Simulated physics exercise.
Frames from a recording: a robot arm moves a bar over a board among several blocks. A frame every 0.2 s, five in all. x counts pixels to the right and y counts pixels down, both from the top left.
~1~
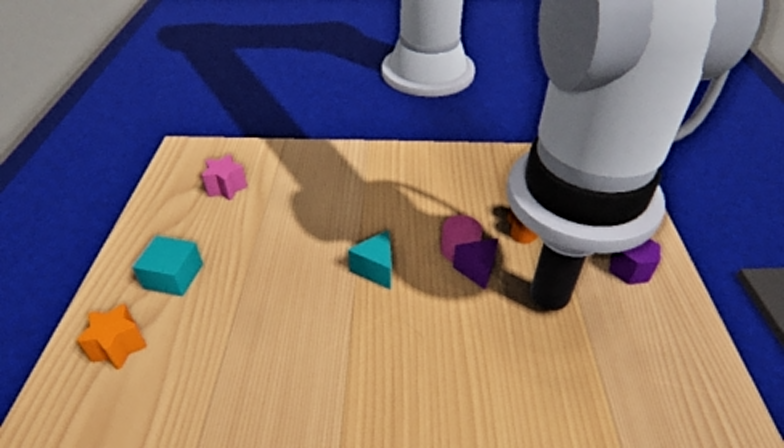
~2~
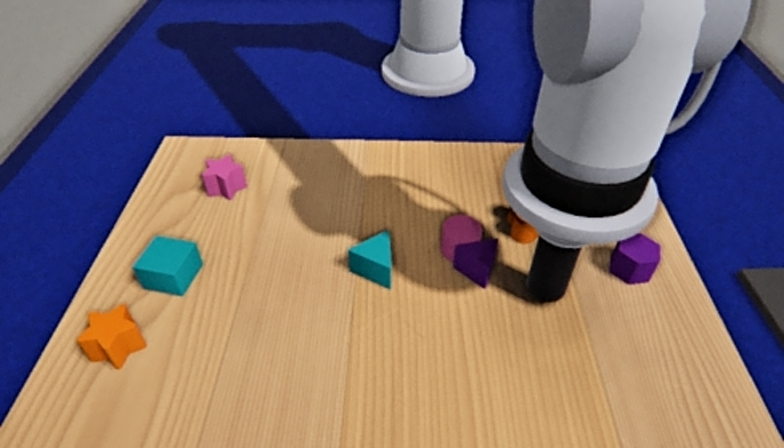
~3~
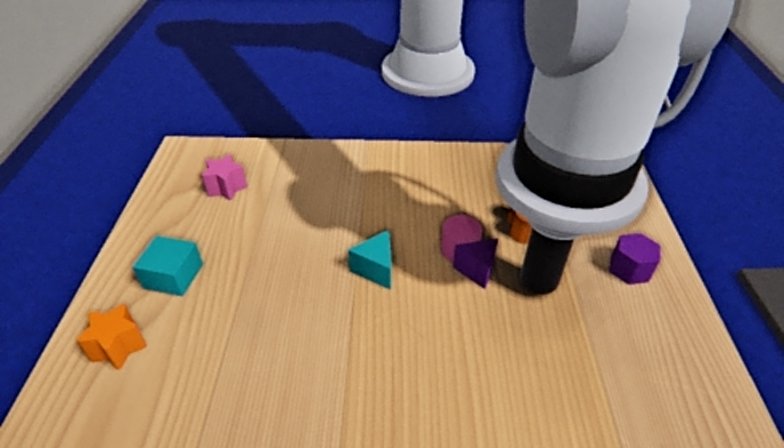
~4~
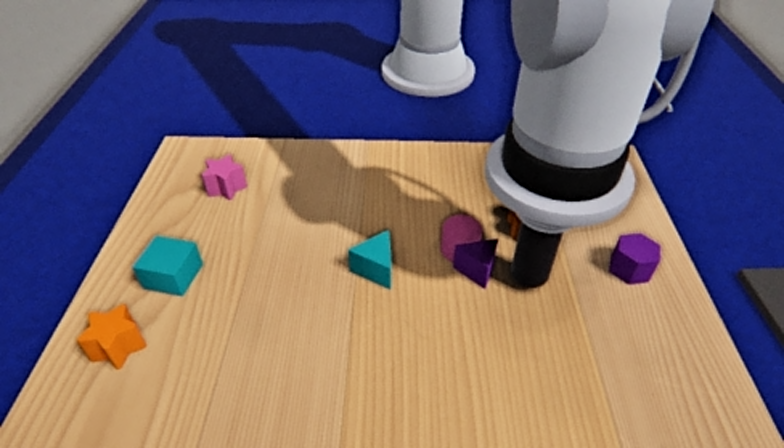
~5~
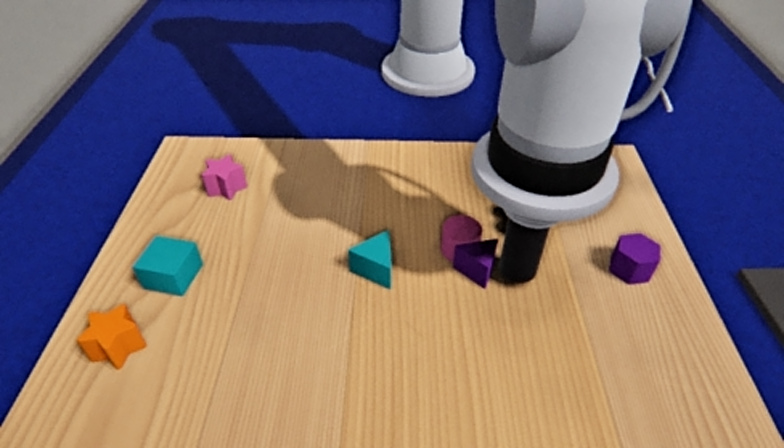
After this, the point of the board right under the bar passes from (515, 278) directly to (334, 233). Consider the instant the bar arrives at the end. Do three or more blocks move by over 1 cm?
My answer is yes.
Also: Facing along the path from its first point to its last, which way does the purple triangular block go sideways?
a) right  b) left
Letter b.
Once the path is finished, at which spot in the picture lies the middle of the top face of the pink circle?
In the picture, it is at (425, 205).
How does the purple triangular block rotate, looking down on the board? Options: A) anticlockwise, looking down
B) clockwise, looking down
Correct choice: A.
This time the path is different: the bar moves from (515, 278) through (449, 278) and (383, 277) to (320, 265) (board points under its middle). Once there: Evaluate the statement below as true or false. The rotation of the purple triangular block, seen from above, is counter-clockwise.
False.
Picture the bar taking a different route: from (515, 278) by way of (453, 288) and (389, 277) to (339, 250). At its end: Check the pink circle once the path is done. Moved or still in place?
The pink circle does not move.
What follows on the original path. One third of the way, bar (453, 254); pink circle (439, 213); purple triangular block (421, 240).
Two thirds of the way, bar (390, 238); turquoise triangular block (359, 250), turned 65° anticlockwise; pink circle (425, 205); purple triangular block (359, 227), turned 25° anticlockwise.
At the end, bar (333, 226); turquoise triangular block (358, 250), turned 65° anticlockwise; pink circle (425, 205); purple triangular block (303, 223), turned 65° anticlockwise; orange heart-shaped block in place.
